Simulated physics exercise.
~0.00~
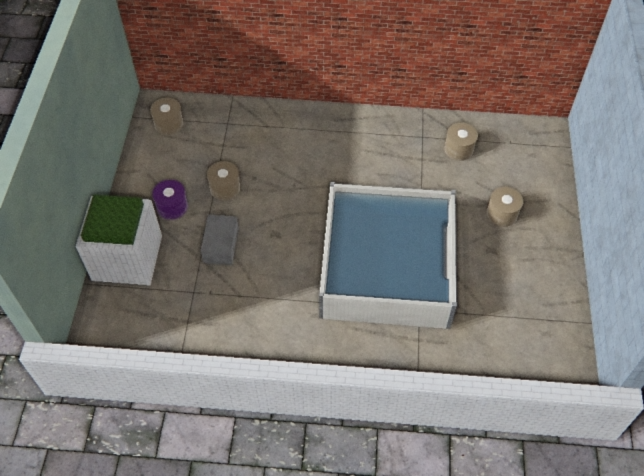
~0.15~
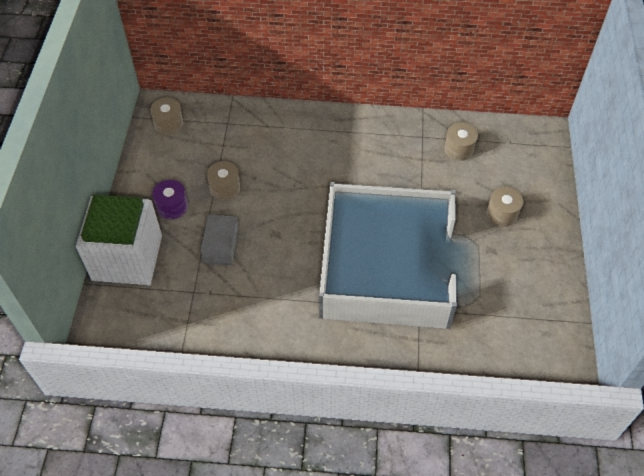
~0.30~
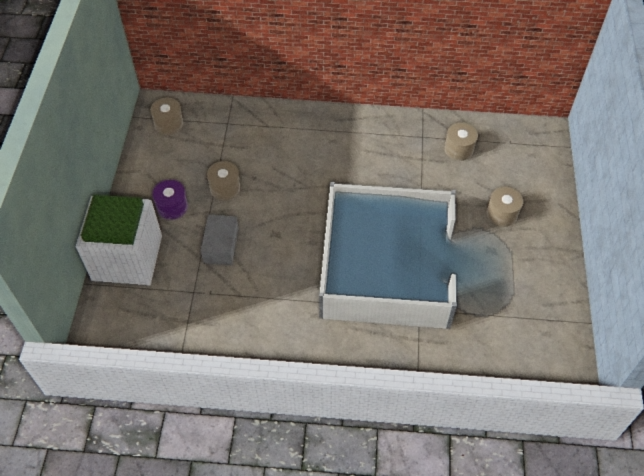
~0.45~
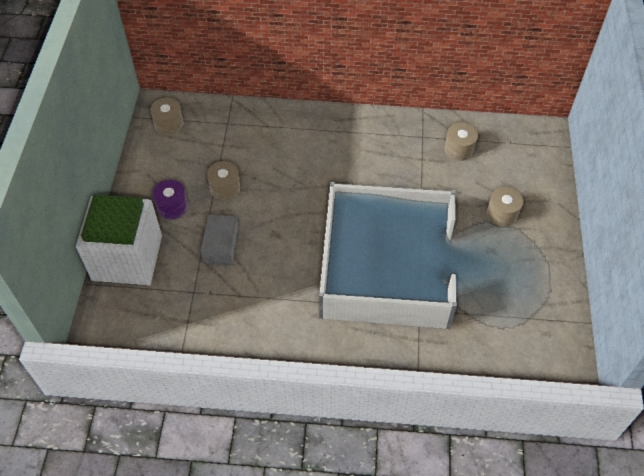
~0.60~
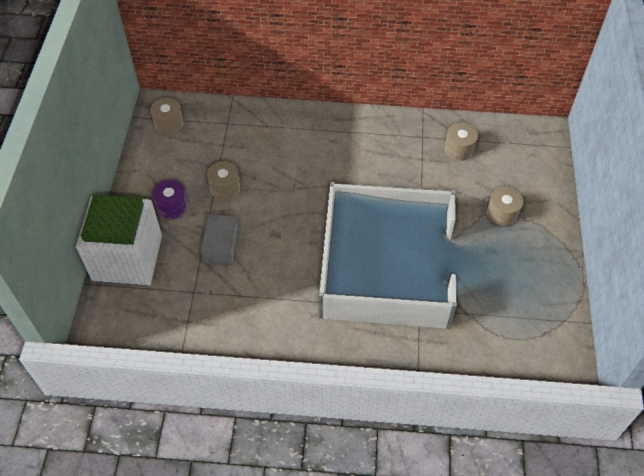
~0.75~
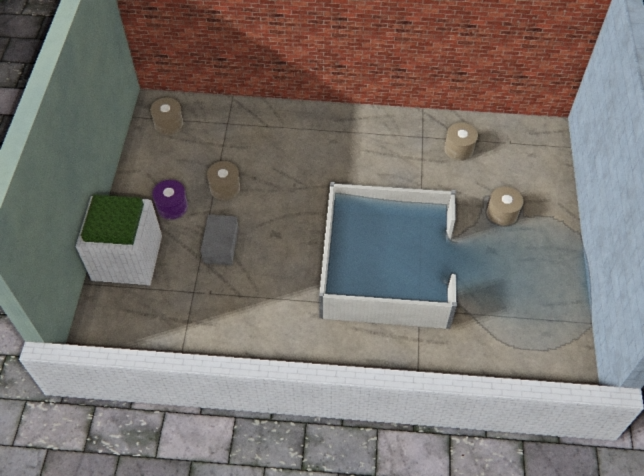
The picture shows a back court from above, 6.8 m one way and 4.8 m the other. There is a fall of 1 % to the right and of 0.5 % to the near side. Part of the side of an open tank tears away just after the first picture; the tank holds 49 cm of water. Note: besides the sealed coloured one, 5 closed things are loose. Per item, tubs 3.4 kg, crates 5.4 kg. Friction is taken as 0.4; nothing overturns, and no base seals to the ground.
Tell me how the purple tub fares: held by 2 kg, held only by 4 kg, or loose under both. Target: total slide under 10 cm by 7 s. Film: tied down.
My prediction: Lighter is fine.
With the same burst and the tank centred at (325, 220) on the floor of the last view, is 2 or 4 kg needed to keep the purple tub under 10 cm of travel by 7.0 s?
Then, in short, the light one works.
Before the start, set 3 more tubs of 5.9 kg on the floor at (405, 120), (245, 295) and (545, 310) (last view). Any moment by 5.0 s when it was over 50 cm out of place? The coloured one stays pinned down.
Going through them in turn, the answers are too far, not too far and too far.
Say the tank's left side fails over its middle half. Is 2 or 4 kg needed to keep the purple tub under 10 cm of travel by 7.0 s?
So both picks fail.
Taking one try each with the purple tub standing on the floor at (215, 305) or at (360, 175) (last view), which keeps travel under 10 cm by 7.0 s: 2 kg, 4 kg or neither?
Well, nothing does it for the first, nothing does it for the second.
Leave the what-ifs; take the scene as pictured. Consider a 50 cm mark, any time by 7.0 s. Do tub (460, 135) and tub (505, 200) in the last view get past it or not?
Well, the first one crosses the line, and the second one crosses the line.
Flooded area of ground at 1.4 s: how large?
Close to 8.0 m2, I'd say.
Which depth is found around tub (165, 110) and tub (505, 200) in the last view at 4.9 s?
Roughly 0 and 2 cm.
After 1.4 s the purple tub would be 0 cm from its start with 2 kg and 0 cm from its start with 4 kg; 0 cm of water round it then.
After 3.1 s the purple tub would be 0 cm from its start with 2 kg and 0 cm from its start with 4 kg; 0 cm of water round it then.
After 4.9 s the purple tub would be 0 cm from its start with 2 kg and 0 cm from its start with 4 kg; 0 cm of water round it then.
After 7.0 s the purple tub would be 0 cm from its start with 2 kg and 0 cm from its start with 4 kg; 0 cm of water round it then.
